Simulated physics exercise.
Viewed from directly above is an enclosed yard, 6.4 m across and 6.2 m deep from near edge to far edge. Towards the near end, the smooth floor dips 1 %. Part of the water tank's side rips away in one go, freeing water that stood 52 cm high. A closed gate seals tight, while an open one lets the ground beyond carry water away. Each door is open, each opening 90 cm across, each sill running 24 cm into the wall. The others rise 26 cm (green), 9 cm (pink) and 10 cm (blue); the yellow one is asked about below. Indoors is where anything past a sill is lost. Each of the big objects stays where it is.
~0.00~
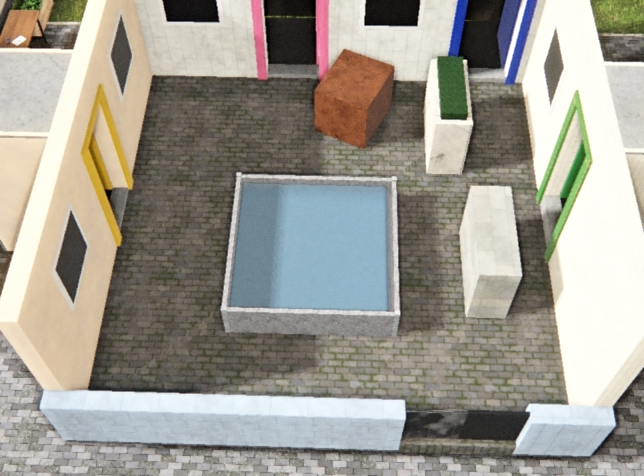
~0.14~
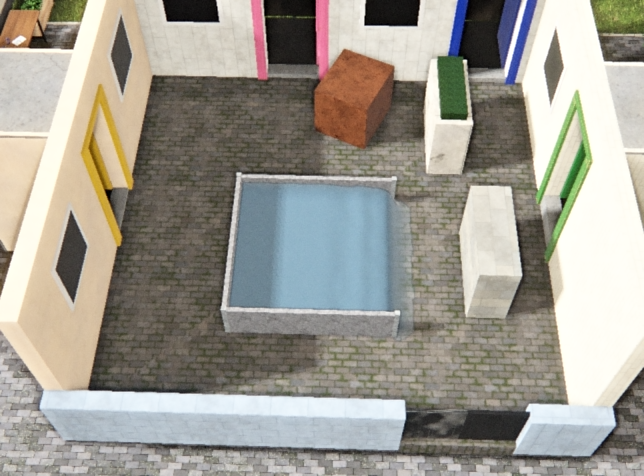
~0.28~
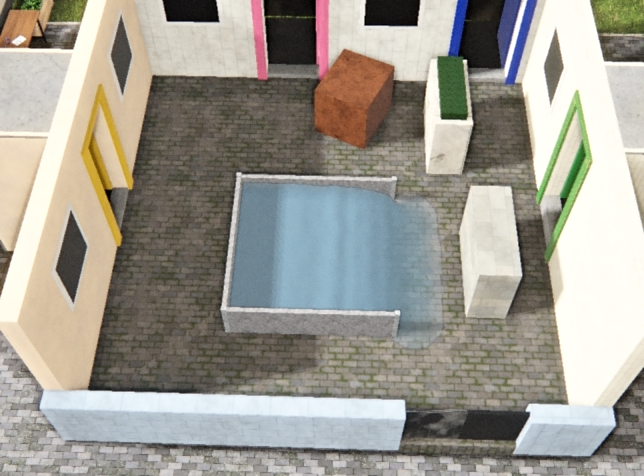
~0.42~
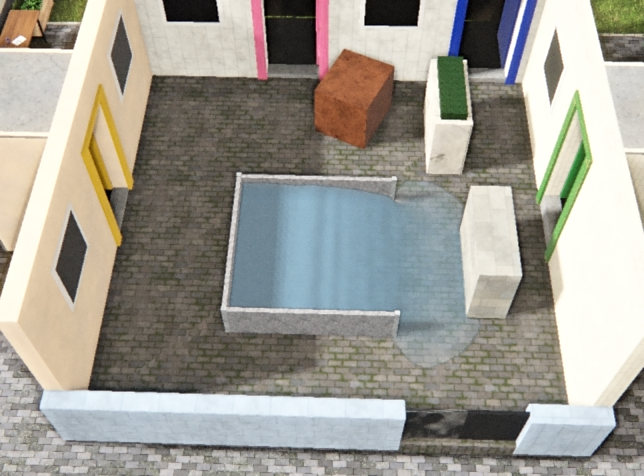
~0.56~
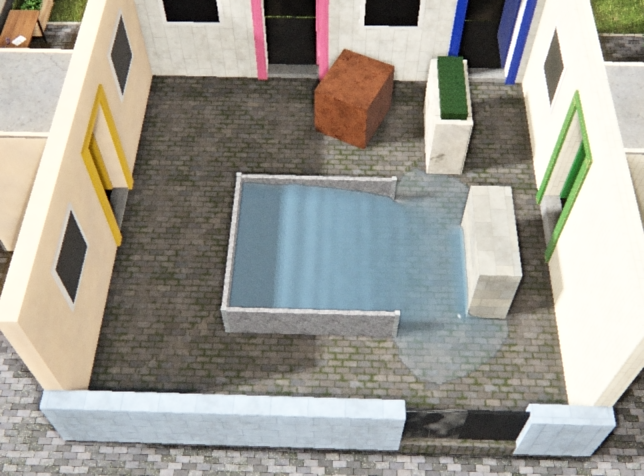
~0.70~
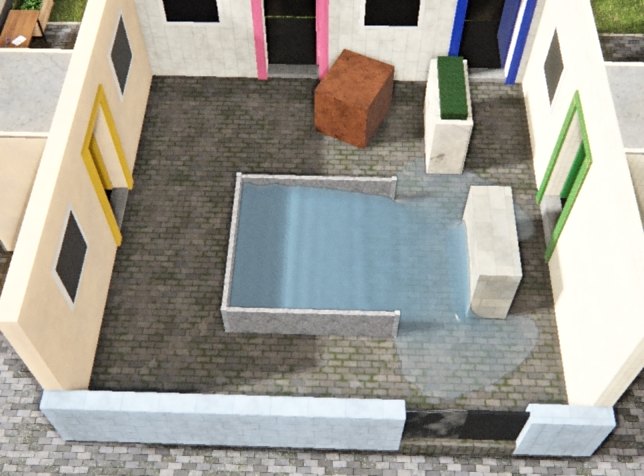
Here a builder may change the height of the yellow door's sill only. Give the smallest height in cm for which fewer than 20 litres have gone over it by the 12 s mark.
About 5 cm.
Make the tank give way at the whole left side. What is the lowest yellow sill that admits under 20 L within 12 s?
In that case you'd want it roughly 26 cm high.
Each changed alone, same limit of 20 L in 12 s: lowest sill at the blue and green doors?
Roughly 16 cm for the blue door and roughly 14.0 cm for the green door.
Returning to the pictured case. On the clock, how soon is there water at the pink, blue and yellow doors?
Times: Pink 4.0 seconds, blue 2.2 seconds, yellow 7.0 seconds.
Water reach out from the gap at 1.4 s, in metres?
Some 3.4 m out.
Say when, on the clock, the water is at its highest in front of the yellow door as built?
It peaks at about 10.5 s.
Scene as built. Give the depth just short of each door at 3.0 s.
Centimetres: Green = 12, pink = 0, blue = 19, yellow = 0.
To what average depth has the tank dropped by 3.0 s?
The mean depth is about 16 cm.
After 1.4 s water covers 25 % of the floor, deepest (40 cm) near (459, 283); it has not reached the yellow door.
After 3.0 s water covers 45 % of the floor, deepest (28 cm) near (566, 430); it has not reached the yellow door.
After 12.0 s water covers 95 % of the floor, deepest (12 cm) near (483, 428); 8 cm at the yellow door, 13 litres in over its 6 cm sill.
At the yellow door as built, the water arrived by 7.0 s and peaked near 10 cm at 10.4 s.
Run again over the same 12 s with other heights there, 28 litres in over 4.5 cm, 13 litres over 6 cm. The limit of 20 litres is kept from about 5 cm up.
